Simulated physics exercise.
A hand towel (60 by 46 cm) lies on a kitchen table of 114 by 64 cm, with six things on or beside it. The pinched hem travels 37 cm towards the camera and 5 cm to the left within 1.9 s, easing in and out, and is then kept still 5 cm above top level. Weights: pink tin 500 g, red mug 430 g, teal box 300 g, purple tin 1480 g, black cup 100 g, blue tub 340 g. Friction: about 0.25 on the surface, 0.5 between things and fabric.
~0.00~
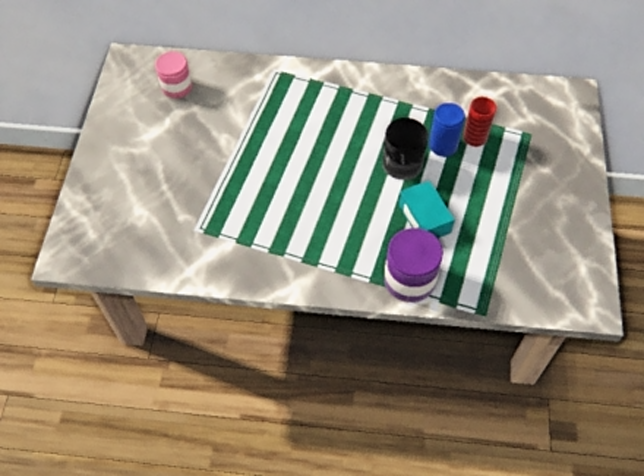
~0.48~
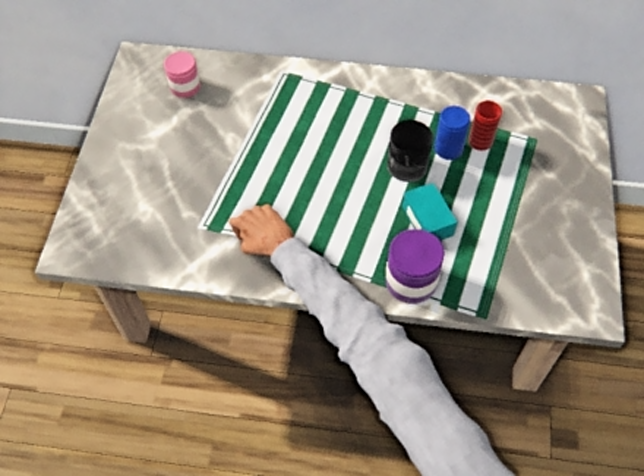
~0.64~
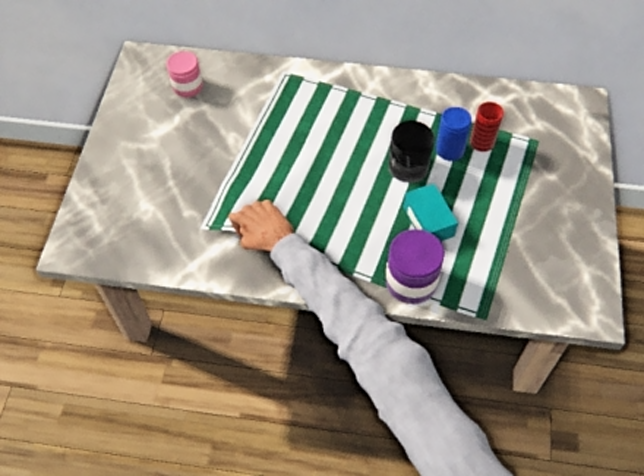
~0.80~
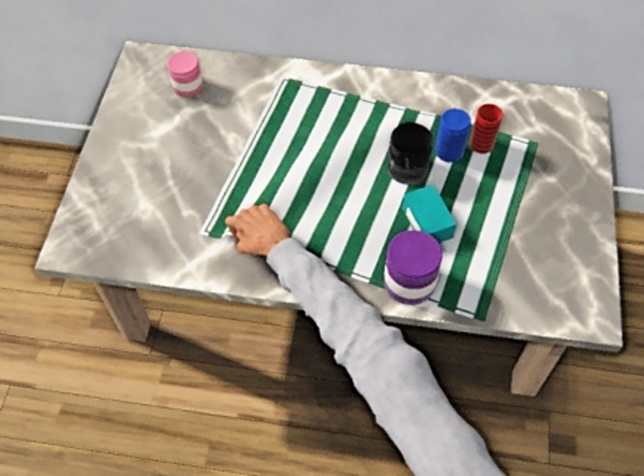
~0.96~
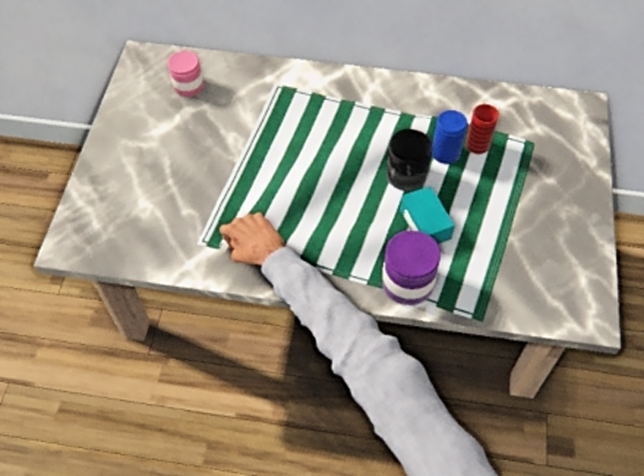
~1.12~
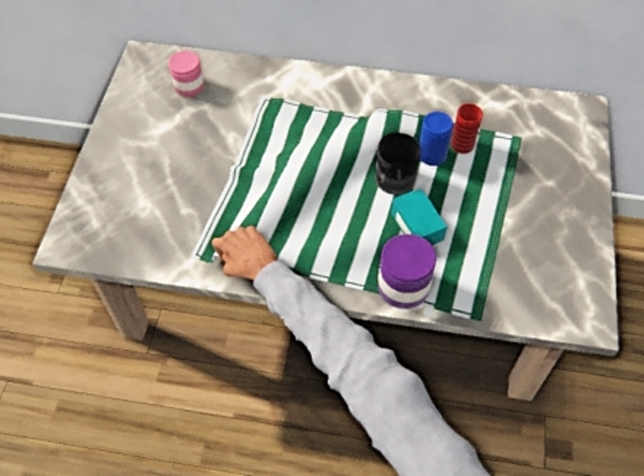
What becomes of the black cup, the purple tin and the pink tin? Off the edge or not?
Result: Black cup keeps to the top, purple tin goes over the edge, pink tin keeps to the top.
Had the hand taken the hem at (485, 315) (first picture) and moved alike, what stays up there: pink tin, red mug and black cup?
Then: Pink tin remains, red mug falls off, black cup goes over.
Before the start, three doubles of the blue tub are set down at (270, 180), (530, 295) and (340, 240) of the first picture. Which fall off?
In turn: Drops off, stays on, goes over.
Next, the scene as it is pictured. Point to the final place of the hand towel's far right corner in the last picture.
At about (371, 166).
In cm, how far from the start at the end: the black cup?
Black cup 35 cm.
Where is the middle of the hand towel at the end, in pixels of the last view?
Around (251, 284).
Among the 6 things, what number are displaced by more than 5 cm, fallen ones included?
That makes 5.
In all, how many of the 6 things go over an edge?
I count 1.
By 1.5 s, 95 % of the hand towel is still over the top; black cup 13 cm off its start, purple tin 5 cm off its start, red mug 16 cm off its start.
By 1.8 s, 80 % of the hand towel is still over the top; black cup 23 cm off its start, purple tin 11 cm off its start, red mug 27 cm off its start.
By 2.2 s, 65 % of the hand towel is still over the top; purple tin over the edge, black cup 32 cm off its start at (280, 215), red mug 35 cm off its start at (324, 152).
By 2.5 s, 55 % of the hand towel is still over the top; purple tin over the edge, black cup 35 cm off its start, red mug 38 cm off its start.
By 4.1 s, 55 % of the hand towel is still over the top; purple tin over the edge, black cup 35 cm off its start at (271, 230), pink tin 0 cm off its start at (184, 61), red mug 38 cm off its start at (315, 165).
